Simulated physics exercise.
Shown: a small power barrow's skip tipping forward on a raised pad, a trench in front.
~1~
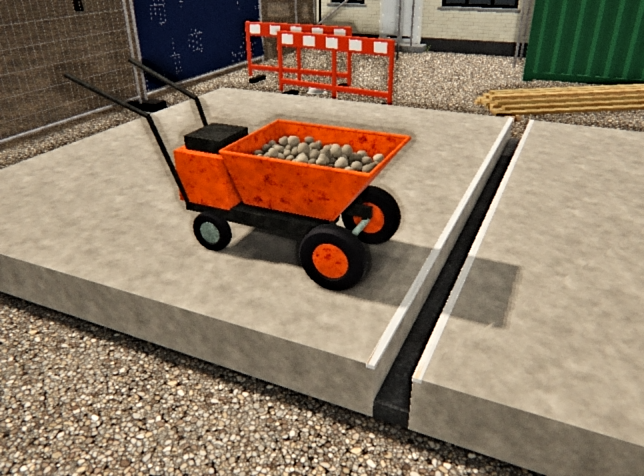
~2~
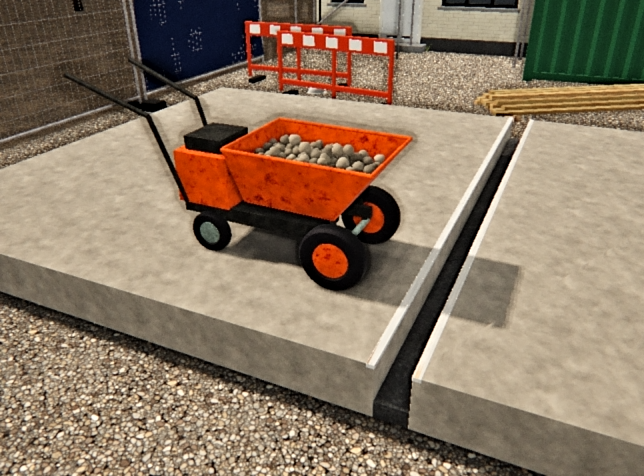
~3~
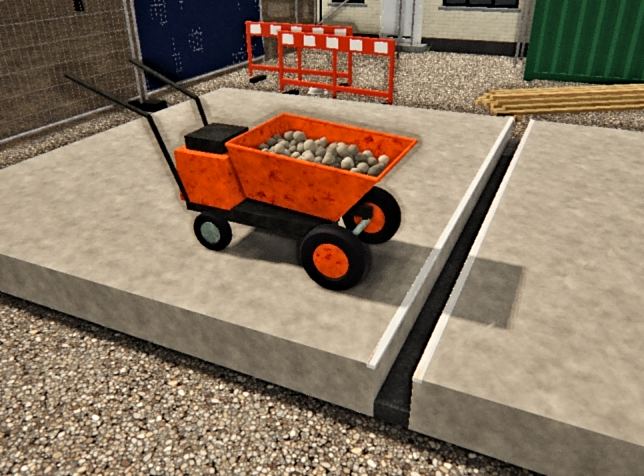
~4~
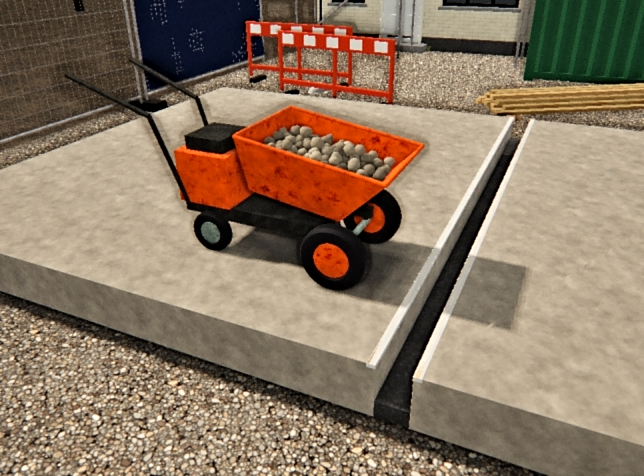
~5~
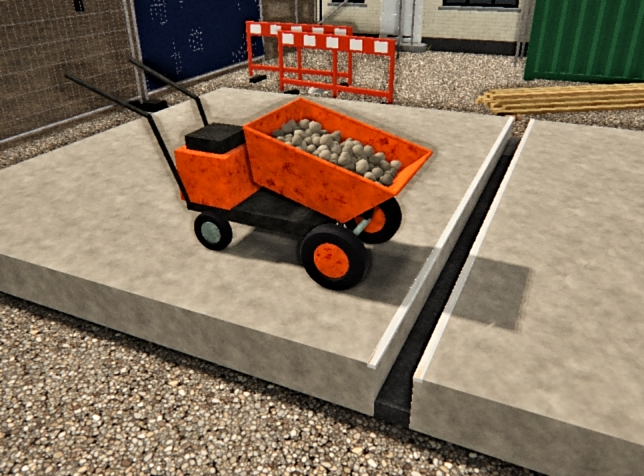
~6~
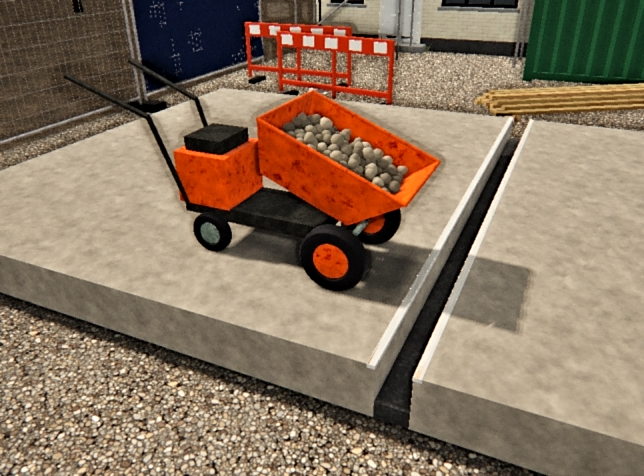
The clip shows an orange power barrow loaded with rounded stones standing on a raised concrete pad beside a narrow trench, its skip starting level and then gradually tilting forward to the right while the wheels stay in place.
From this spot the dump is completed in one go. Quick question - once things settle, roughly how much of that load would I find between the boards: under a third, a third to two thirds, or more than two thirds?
I predict the trench won't see a third of the load.
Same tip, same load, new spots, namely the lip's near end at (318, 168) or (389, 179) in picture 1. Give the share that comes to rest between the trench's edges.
The shares come out close to 50 and 0 per cent, in that order.
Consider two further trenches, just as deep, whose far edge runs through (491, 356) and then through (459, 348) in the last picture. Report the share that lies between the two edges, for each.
100 %, give or take, and then 70 %.
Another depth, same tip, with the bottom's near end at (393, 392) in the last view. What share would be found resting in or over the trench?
Roughly 10 in a hundred.
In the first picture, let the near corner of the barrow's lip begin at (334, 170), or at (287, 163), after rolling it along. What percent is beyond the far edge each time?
Position 1 near 20 %, position 2 near 0 %.
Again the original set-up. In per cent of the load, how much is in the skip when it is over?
About 20 per cent.
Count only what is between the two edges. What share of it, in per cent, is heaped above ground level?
My figure is near 0 per cent.
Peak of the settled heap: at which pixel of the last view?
Around (479, 269).
Soon, skip tipped steeply; all in the skip.
A while on, skip tipped right over; about two thirds in the skip; a stray few in or heaped over the trench; about a quarter beyond it; a stray few falling.
Towards the end, skip tipped right over; about a quarter in the skip; a small part in or heaped over the trench; about two thirds beyond it.
Finally, skip tipped right over; about a quarter in the skip; a small part in or heaped over the trench; about two thirds beyond it.
